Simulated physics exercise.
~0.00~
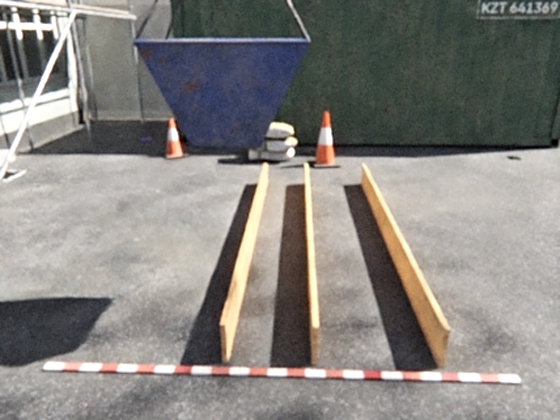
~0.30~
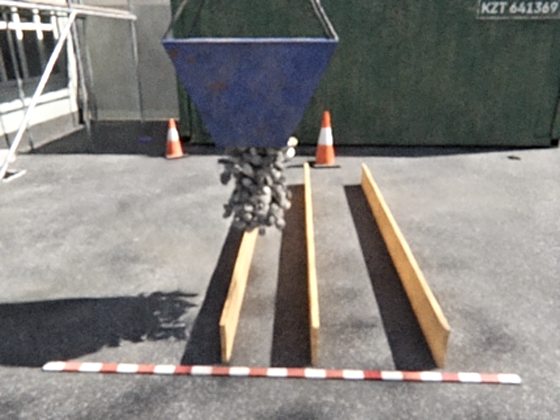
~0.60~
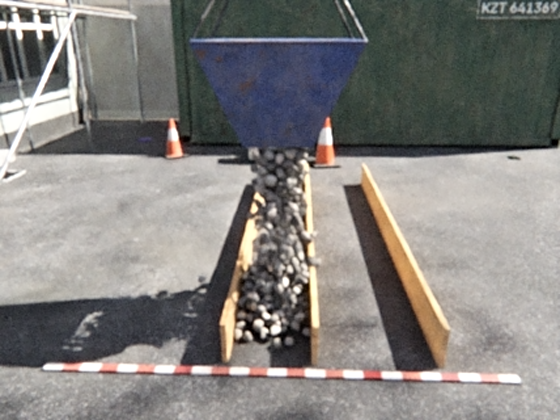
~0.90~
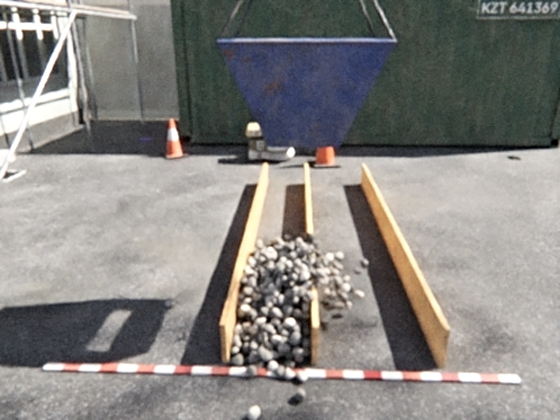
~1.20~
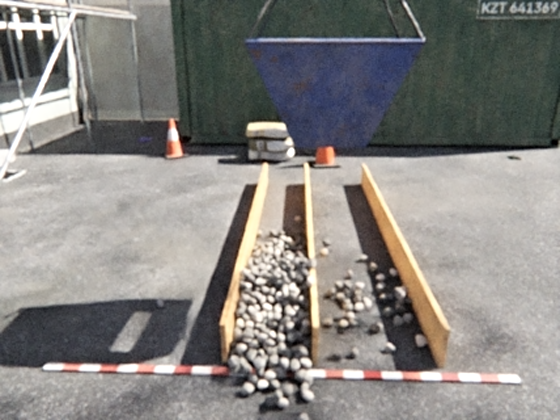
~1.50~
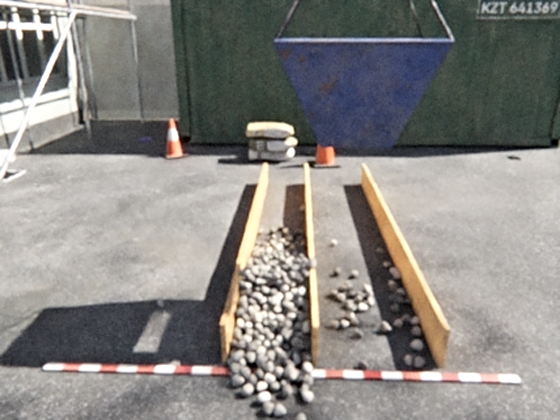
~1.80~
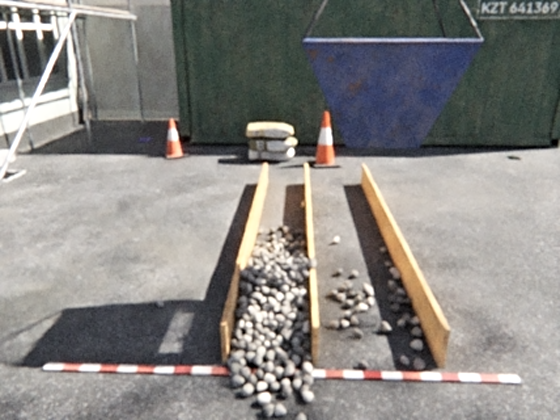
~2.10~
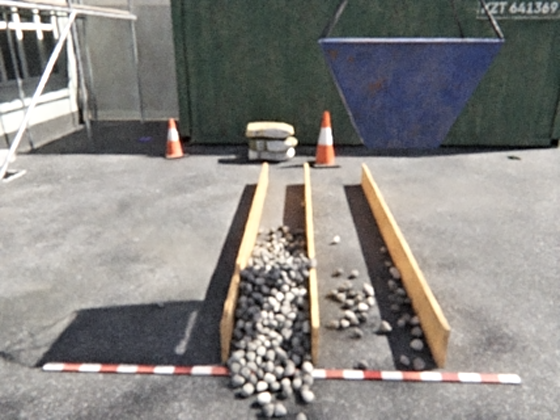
Blue crane skip moving rightwards, dropping rounded cobbles between wooden boards, most settling in the left bay, some in the right.
